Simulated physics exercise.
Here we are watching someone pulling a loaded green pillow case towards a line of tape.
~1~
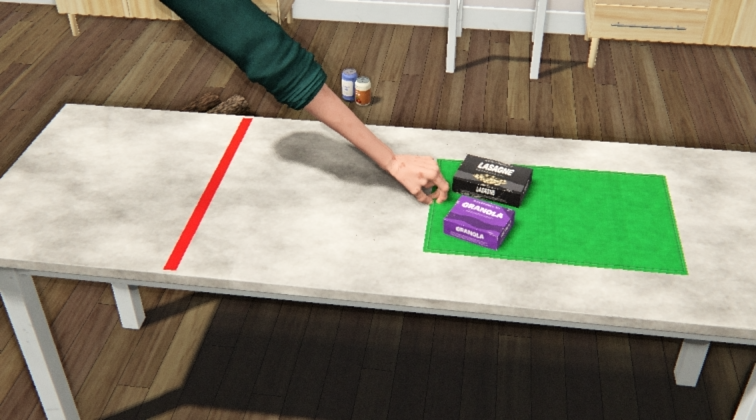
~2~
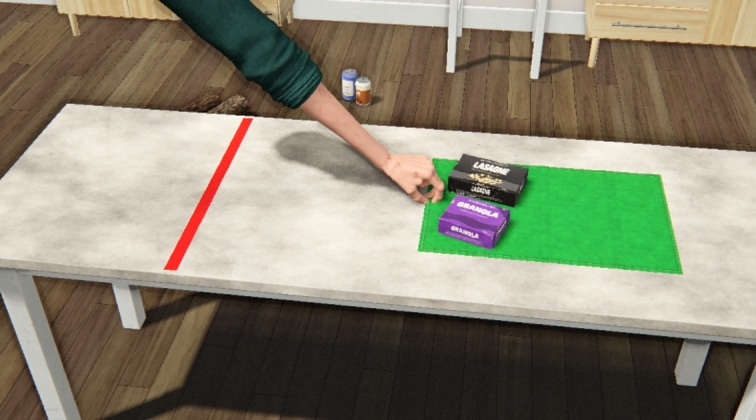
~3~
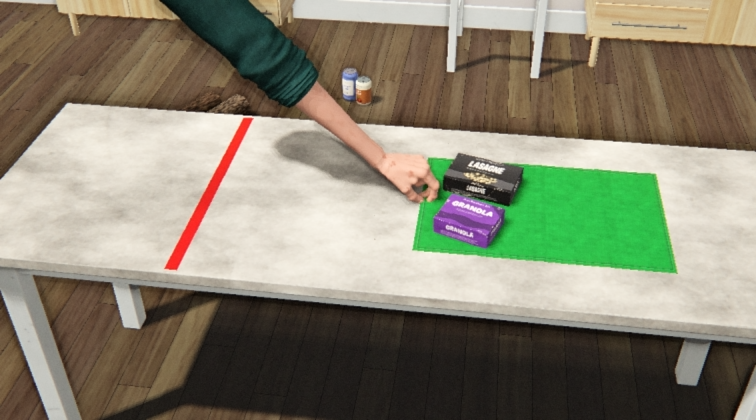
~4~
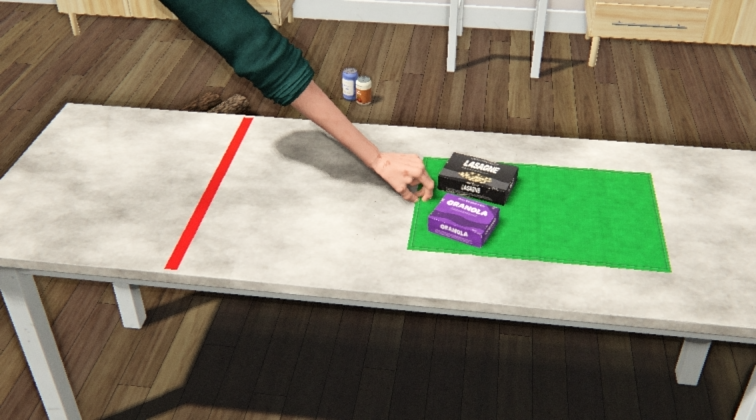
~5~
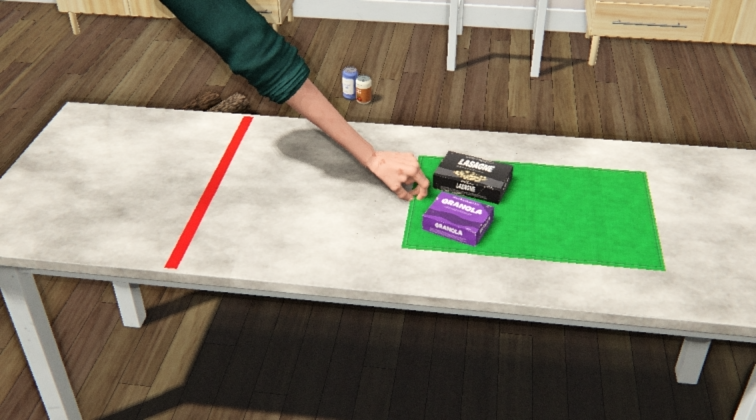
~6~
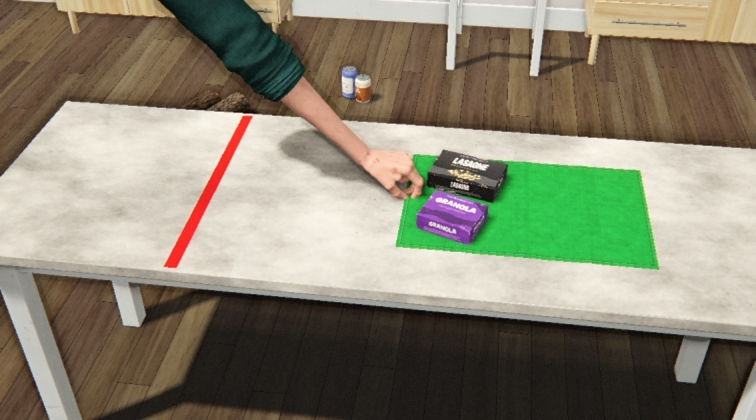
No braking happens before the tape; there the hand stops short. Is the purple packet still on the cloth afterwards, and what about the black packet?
The purple packet is still on it. The black packet is still on it.
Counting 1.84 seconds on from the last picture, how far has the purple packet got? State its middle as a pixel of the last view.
Near (258, 201).
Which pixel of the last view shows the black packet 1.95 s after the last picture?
At that moment it is at (278, 161).
Then, 1.84 s on from there, hem at the tape; purple packet on the cloth near (258, 201); black packet on the cloth near (285, 162).
Then, 1.95 s on from there, hem at the tape; purple packet on the cloth near (251, 201); black packet on the cloth near (278, 161).
In the end, hem at the tape; purple packet on the cloth near (251, 201); black packet on the cloth near (278, 161). The purple packet remains aboard and the black packet keeps its seat.
